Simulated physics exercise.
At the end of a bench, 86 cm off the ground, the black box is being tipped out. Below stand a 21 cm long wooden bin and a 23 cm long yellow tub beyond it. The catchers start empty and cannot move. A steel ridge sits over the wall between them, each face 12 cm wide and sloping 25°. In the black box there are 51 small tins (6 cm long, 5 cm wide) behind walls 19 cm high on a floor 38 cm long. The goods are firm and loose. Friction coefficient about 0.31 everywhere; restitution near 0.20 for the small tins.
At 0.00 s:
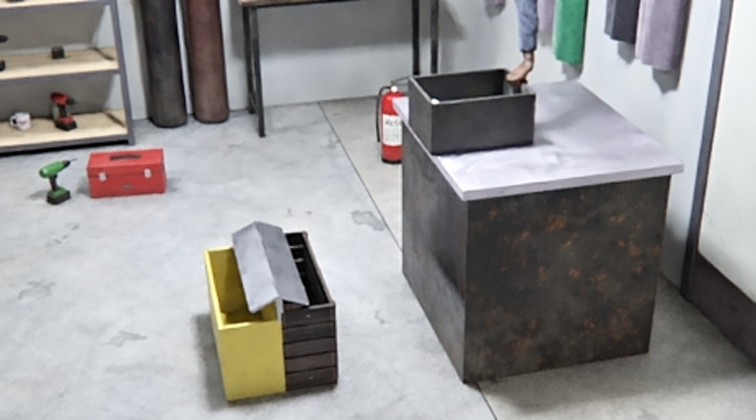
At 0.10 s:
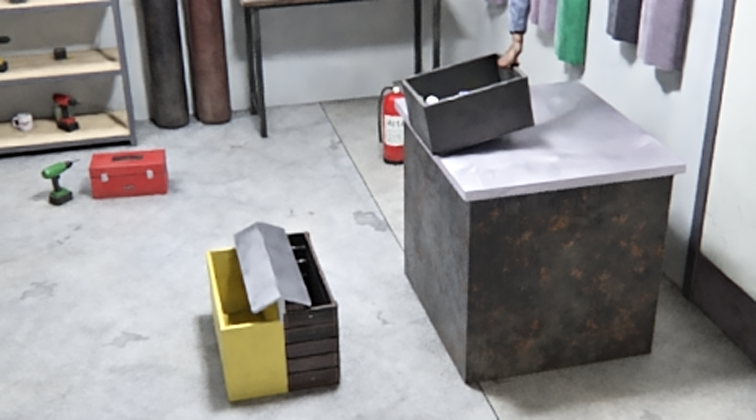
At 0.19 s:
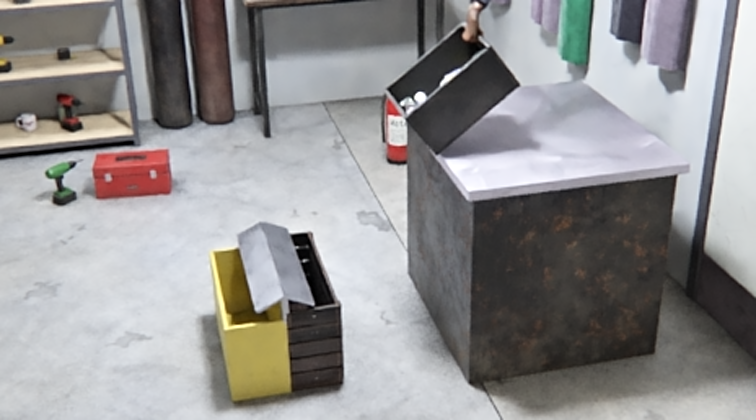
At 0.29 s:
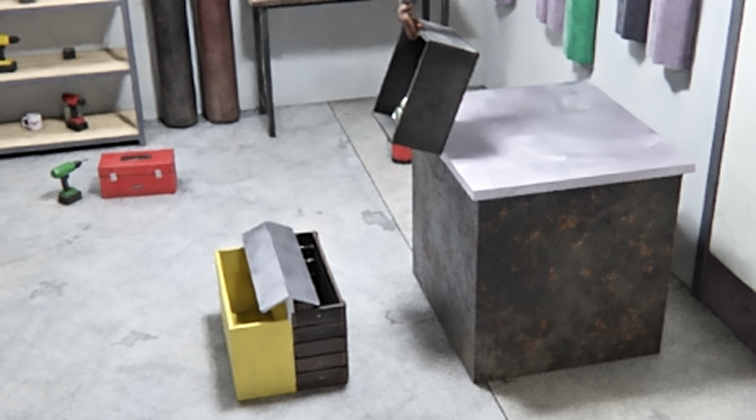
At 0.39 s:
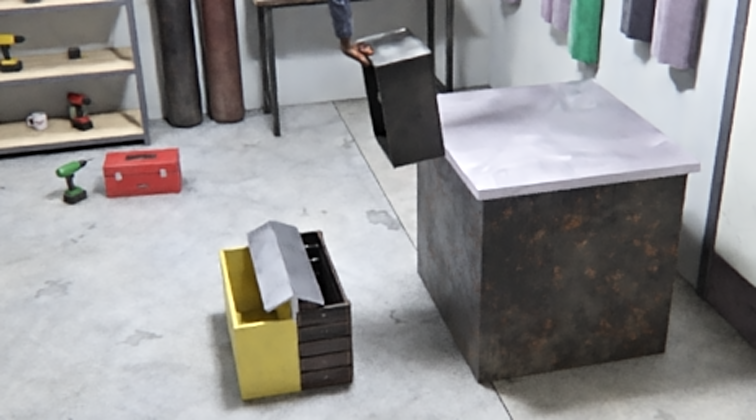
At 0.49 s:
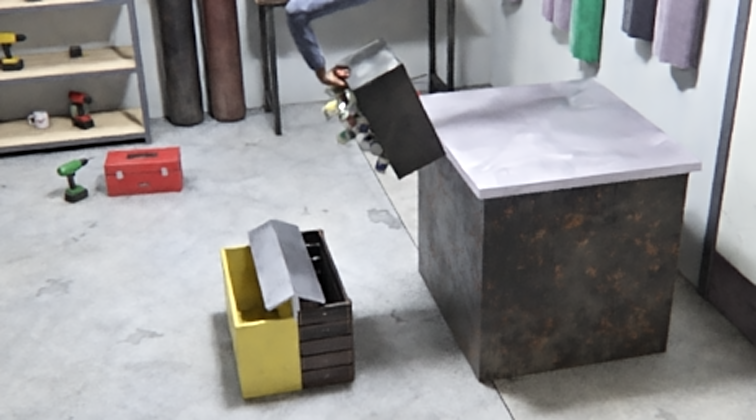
Black box being tipped leftward over a bench edge by a hand, small objects tumbling out above a yellow tub and wooden bin.
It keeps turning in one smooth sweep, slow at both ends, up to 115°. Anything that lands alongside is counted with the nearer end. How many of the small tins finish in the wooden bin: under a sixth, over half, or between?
From a sixth to a half of the small tins end in the wooden bin.
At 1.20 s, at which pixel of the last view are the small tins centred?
At about (310, 328).
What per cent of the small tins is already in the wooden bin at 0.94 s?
Some 25 per cent by then.
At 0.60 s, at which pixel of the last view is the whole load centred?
Around (341, 167).
After 0.60 s, tilt 115°; 12 still in the black box and 39 in the air.
After 0.74 s, tilt 115°; 5 still in the black box, 5 in the wooden bin and 41 in the air.
After 0.94 s, tilt 115°; 14 in the wooden bin, 2 in the yellow tub, 2 on the ground short of the wooden bin, 9 on the ground beyond the yellow tub and 24 in the air.
Final count (at 1.20 s), 17 in the wooden bin, 3 in the yellow tub, 15 on the ground short of the wooden bin and 16 on the ground beyond the yellow tub. Asked share, 17 of 51, 33 per cent.
